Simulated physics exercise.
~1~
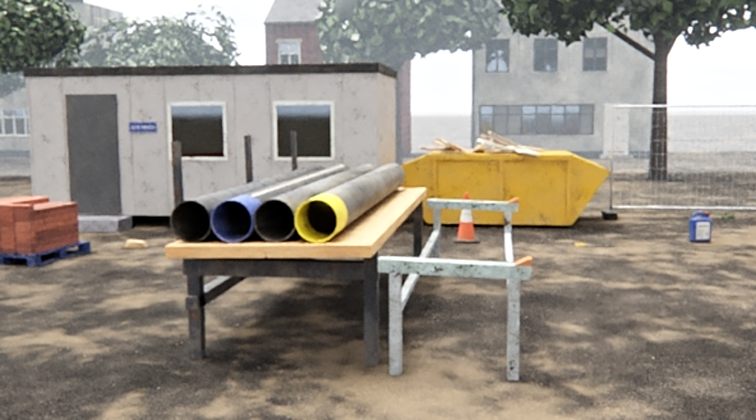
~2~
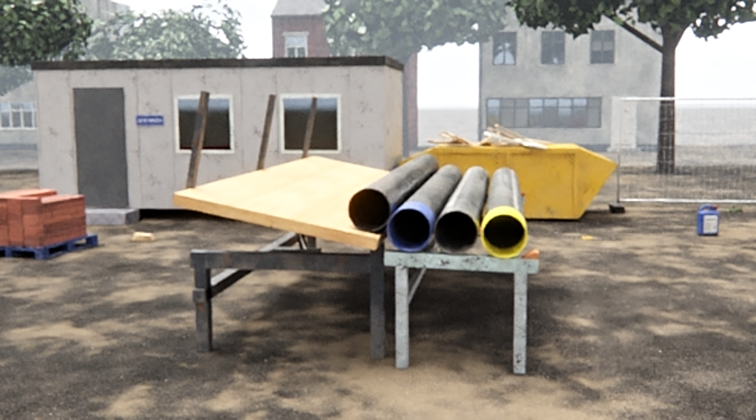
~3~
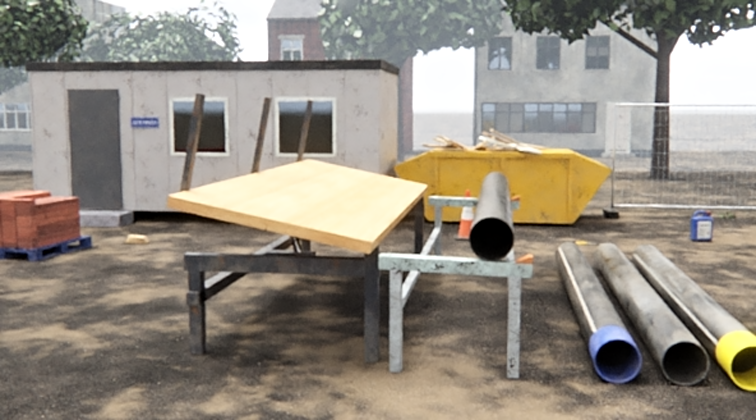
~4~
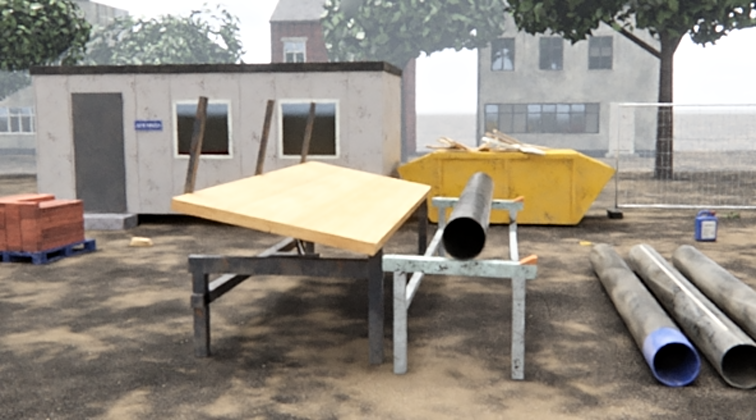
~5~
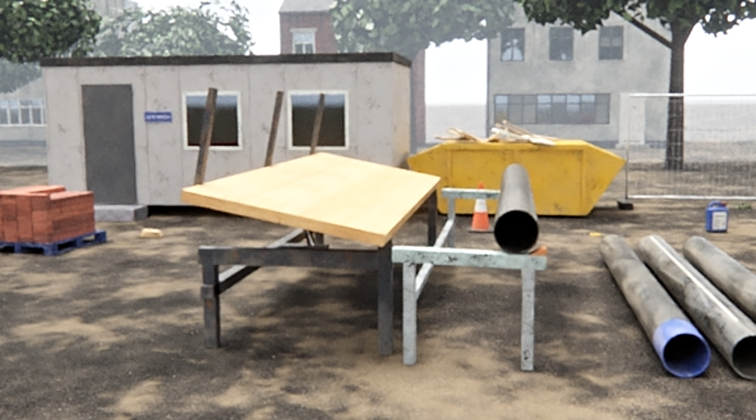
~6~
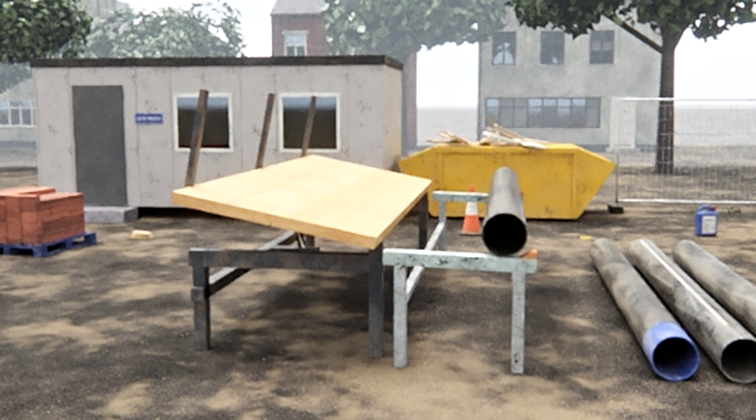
On a building site, a tabletop tips and pipes roll right, three landing on the ground.
